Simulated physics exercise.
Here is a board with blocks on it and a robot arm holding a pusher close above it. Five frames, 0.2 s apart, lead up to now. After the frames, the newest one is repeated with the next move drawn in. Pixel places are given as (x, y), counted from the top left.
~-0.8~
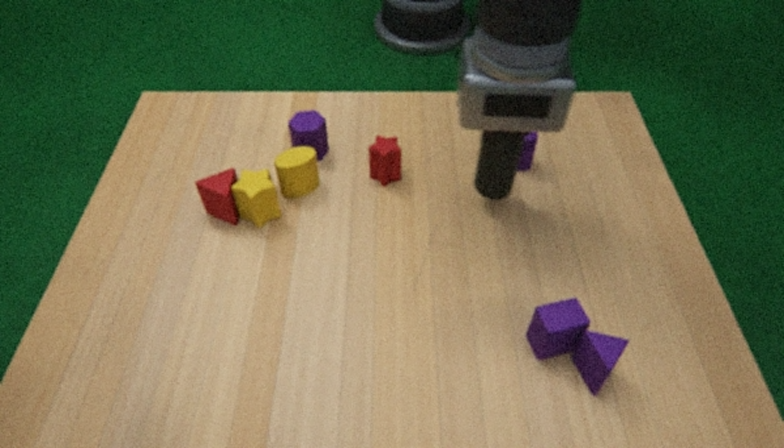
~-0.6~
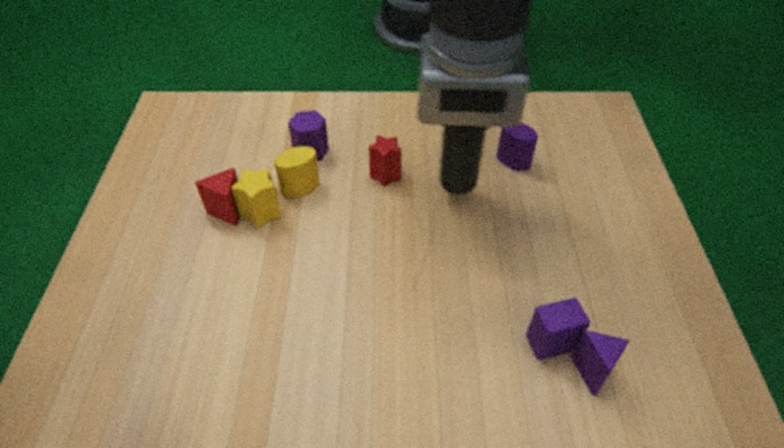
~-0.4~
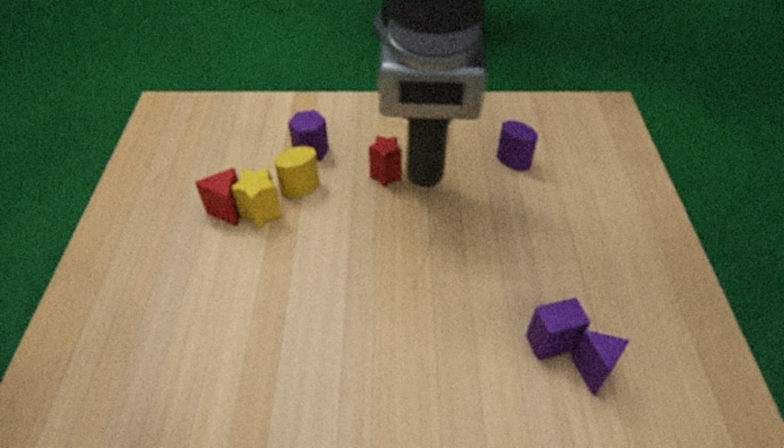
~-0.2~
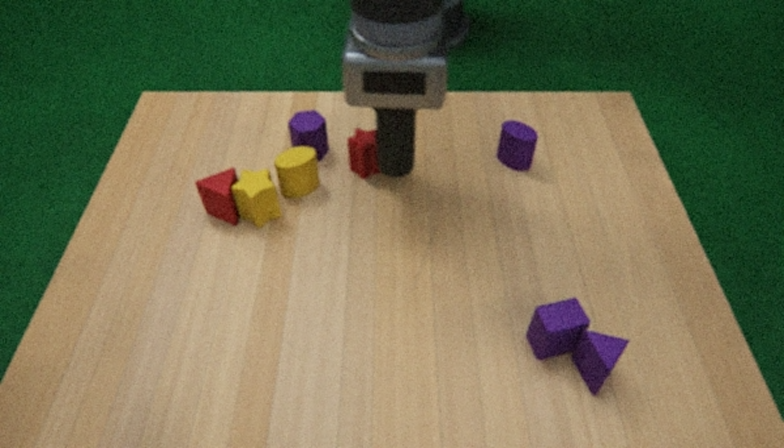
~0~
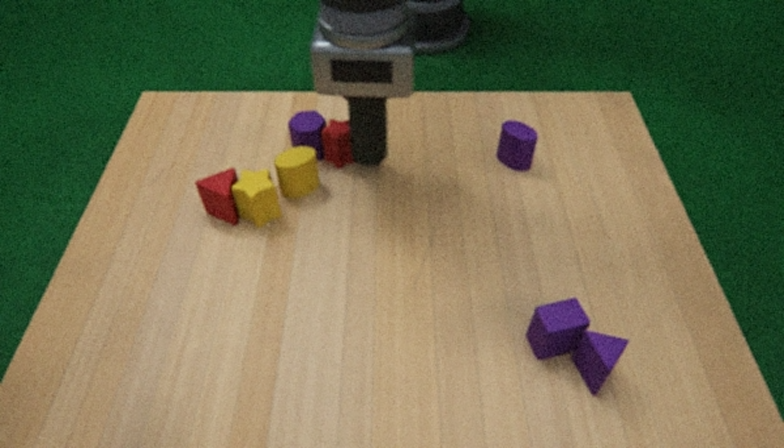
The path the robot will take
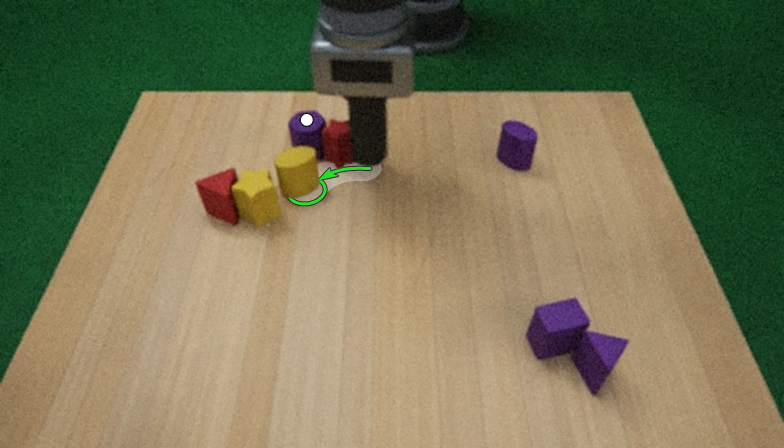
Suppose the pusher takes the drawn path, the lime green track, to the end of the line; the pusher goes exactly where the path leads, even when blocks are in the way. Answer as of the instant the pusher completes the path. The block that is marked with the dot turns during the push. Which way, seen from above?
Direction: Clockwise.
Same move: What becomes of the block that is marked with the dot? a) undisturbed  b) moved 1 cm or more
Option b.
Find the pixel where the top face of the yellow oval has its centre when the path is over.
The middle of its upper face should be somewhere near (261, 166).
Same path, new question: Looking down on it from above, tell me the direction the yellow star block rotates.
My prediction: CCW.
Path on the board, from (370, 169) over (346, 169) and (324, 177) to (306, 190); the dot is on the purple six-sided block.
Halfway along, pusher (332, 159); purple six-sided block (284, 113), turned 25° clockwise; red star block (305, 126), turned 25° clockwise.
At the end, pusher (304, 177); yellow star block (241, 185), turned 45° anticlockwise; yellow oval (261, 166), turned 40° clockwise; purple six-sided block (282, 113), turned 35° clockwise; red star block (297, 130), turned 50° clockwise.
